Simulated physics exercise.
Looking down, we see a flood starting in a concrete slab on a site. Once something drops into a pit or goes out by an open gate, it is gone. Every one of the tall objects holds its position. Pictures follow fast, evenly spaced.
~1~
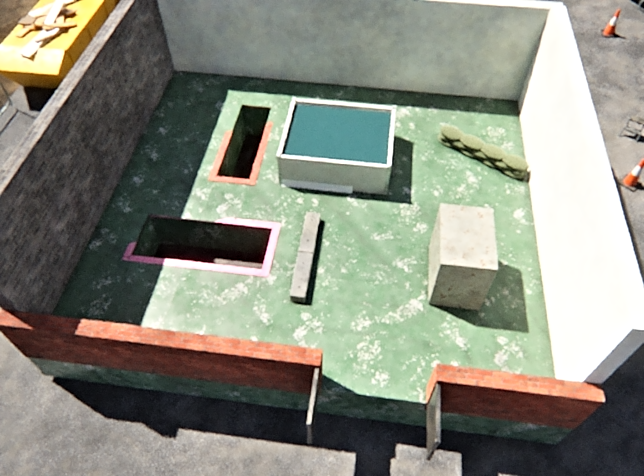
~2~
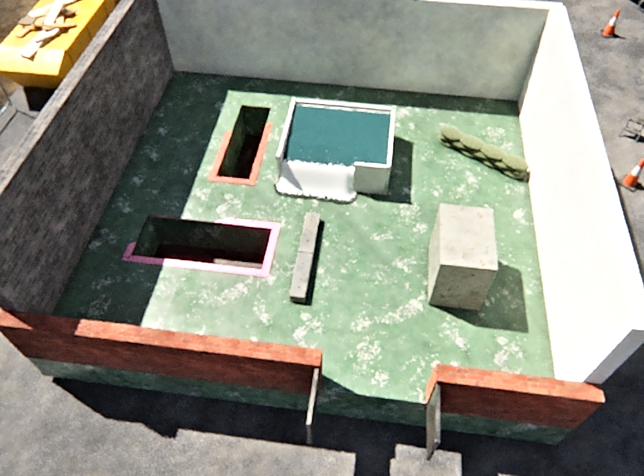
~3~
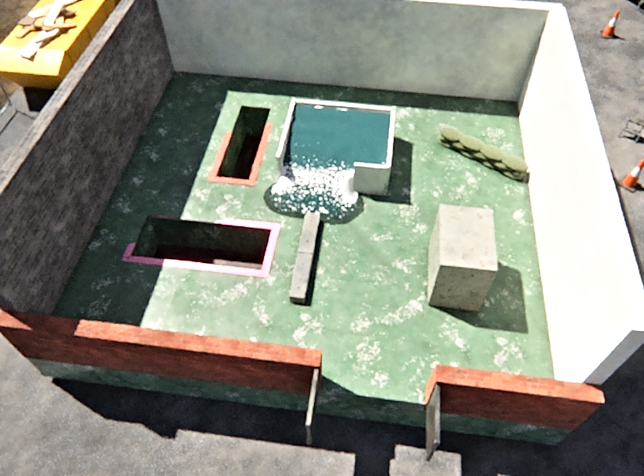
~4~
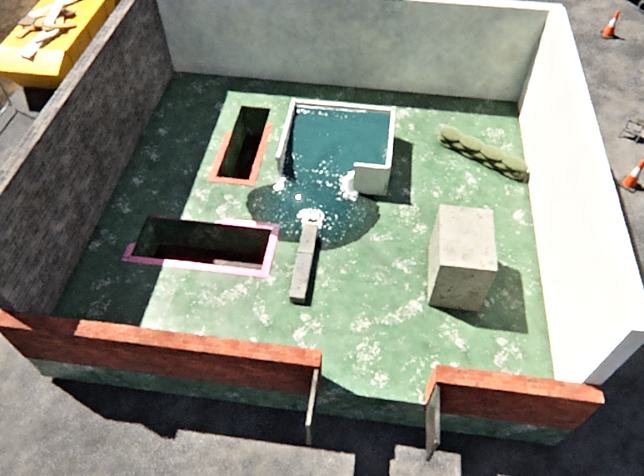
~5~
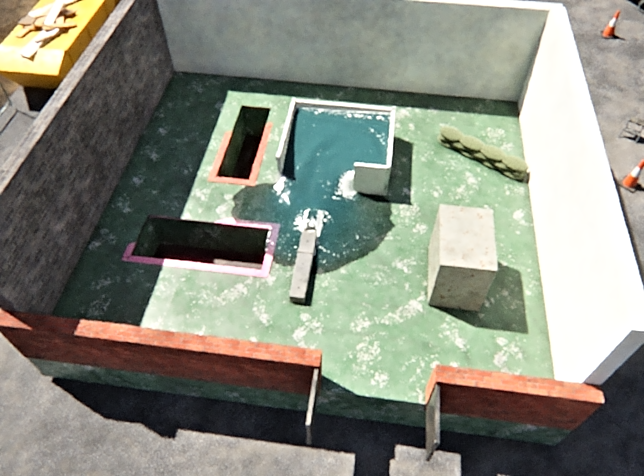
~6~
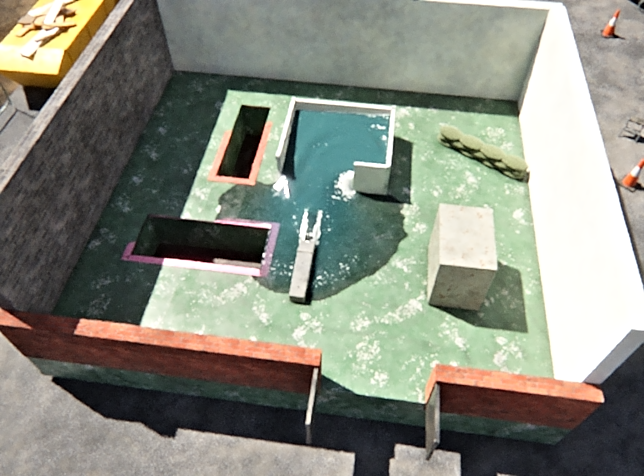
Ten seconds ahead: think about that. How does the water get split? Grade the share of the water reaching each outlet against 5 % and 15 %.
By my reckoning the gate goes over 15 %, the pink pit goes over 15 %, the red pit stays under 5 %.
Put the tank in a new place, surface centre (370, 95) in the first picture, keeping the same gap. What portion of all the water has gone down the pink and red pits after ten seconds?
The pink pit ends up with 30 per cent and the red pit with 4 per cent.
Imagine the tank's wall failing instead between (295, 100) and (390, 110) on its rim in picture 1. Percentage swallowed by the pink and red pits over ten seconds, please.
The pink pit takes 10 per cent and the red pit 20 per cent.
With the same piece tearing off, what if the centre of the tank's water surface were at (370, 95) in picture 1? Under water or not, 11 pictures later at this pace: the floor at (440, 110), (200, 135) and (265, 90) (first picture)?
So, first one stays dry, second one stays dry, third one stays dry.
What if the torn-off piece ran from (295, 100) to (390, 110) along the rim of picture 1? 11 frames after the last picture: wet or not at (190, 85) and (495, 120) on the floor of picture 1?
Point one waterlogged, point two waterlogged.
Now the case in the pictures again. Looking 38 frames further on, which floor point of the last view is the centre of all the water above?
I would point to (317, 251).
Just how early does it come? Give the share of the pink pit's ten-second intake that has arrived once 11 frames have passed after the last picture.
Around 40 in a hundred.
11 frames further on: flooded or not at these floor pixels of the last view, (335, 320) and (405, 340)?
First pixel swamped; second pixel swamped.
A moment on, water covers 20 % of the floor; the gate 0 %, the pink pit 8 %, the red pit 0 %.
Next, water covers 25 % of the floor; the gate 4 %, the pink pit 18 %, the red pit 0 %.
Then, water covers 35 % of the floor; the gate 10 %, the pink pit 26 %, the red pit 0 %.
Later, water covers 40 % of the floor; the gate 16 %, the pink pit 35 %, the red pit 0 %.
In the end, water covers 45 % of the floor; the gate 21 %, the pink pit 42 %, the red pit 0 %.
